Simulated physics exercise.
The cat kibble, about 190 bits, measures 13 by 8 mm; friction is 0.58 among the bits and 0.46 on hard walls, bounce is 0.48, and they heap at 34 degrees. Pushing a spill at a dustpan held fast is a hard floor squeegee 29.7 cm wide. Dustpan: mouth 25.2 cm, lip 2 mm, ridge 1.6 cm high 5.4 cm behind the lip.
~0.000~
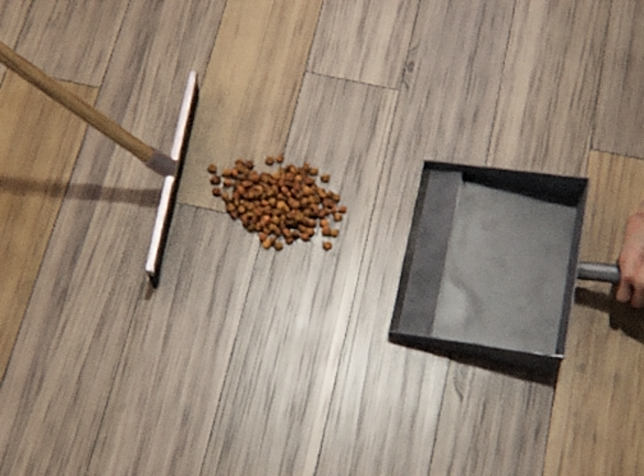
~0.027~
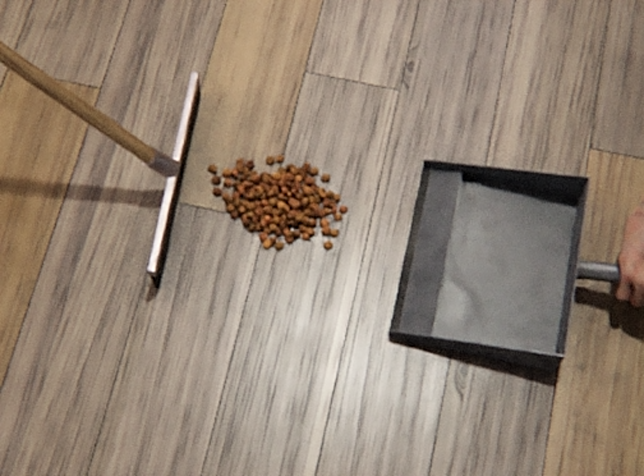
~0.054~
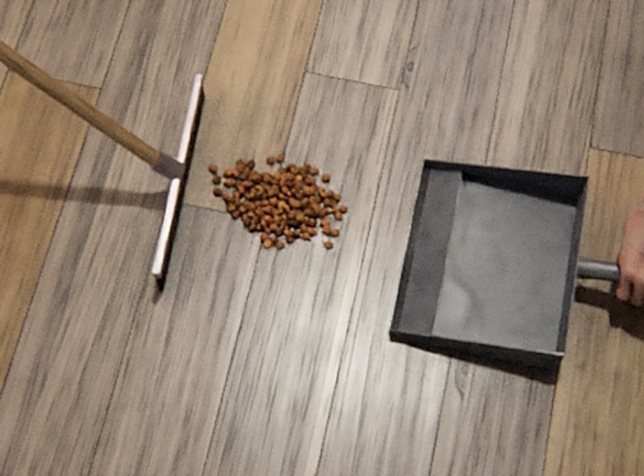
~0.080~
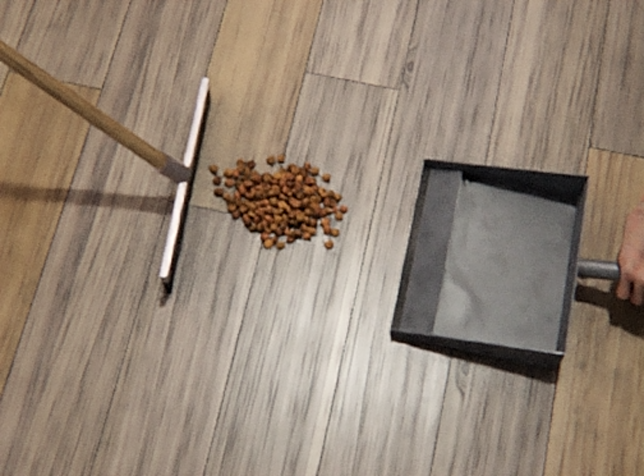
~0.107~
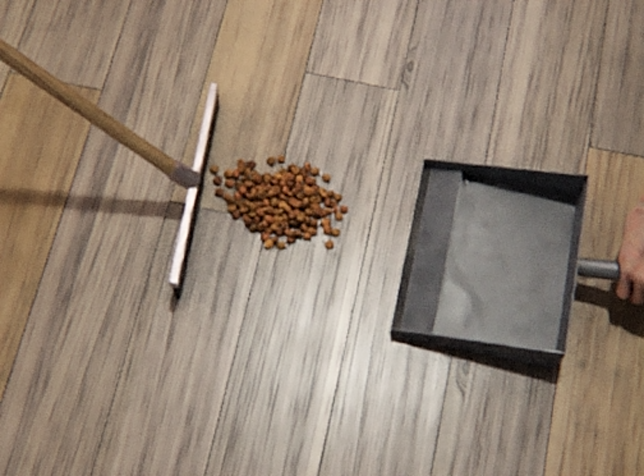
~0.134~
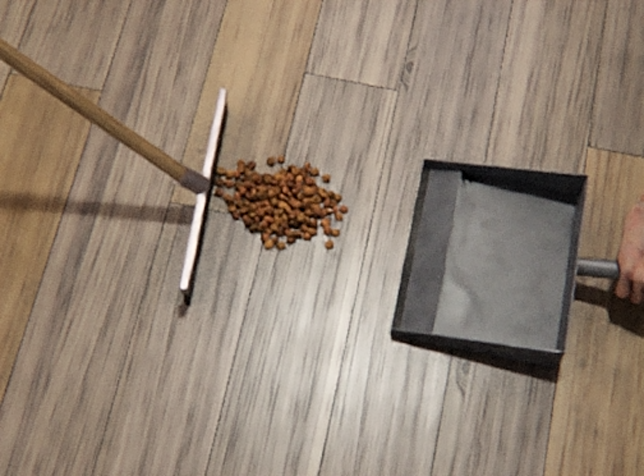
A squeegee slides right across the wood floor to the edge of a kibble pile.
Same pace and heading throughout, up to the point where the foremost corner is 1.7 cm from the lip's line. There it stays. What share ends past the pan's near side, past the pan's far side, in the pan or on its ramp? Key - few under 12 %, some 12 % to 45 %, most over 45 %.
Past the pan's near side: Few. Past the pan's far side: Few. In the pan or on its ramp: Some.
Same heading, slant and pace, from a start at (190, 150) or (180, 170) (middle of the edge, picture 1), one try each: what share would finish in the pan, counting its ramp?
Estimates: 45 percent and 40 percent.
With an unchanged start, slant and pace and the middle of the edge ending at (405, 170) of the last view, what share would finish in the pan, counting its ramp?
Close to 45 in a hundred.
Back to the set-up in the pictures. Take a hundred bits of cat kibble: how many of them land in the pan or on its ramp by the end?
Estimate: Near 30 %.
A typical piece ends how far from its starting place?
That distance is close to 18 cm.
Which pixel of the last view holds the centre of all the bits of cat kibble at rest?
Roughly pixel (403, 244).
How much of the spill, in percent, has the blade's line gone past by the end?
10 %.
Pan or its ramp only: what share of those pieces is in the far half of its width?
Roughly 40 per cent.
After 0.37 s, middle of the blade 16 cm from the lip; 0 % over the lip, far side 0 %, near side 0 %.
After 0.53 s, middle of the blade 7 cm from the lip; 0 % over the lip, far side 0 %, near side 0 %.
After 0.82 s, middle of the blade 3 cm from the lip; 30 % over the lip, far side 0 %, near side 0 %.
In the end, at 1.1 s, near side 0 %, far side 0 %, pan 30 %, in front of the lip or behind the blade 70 %.
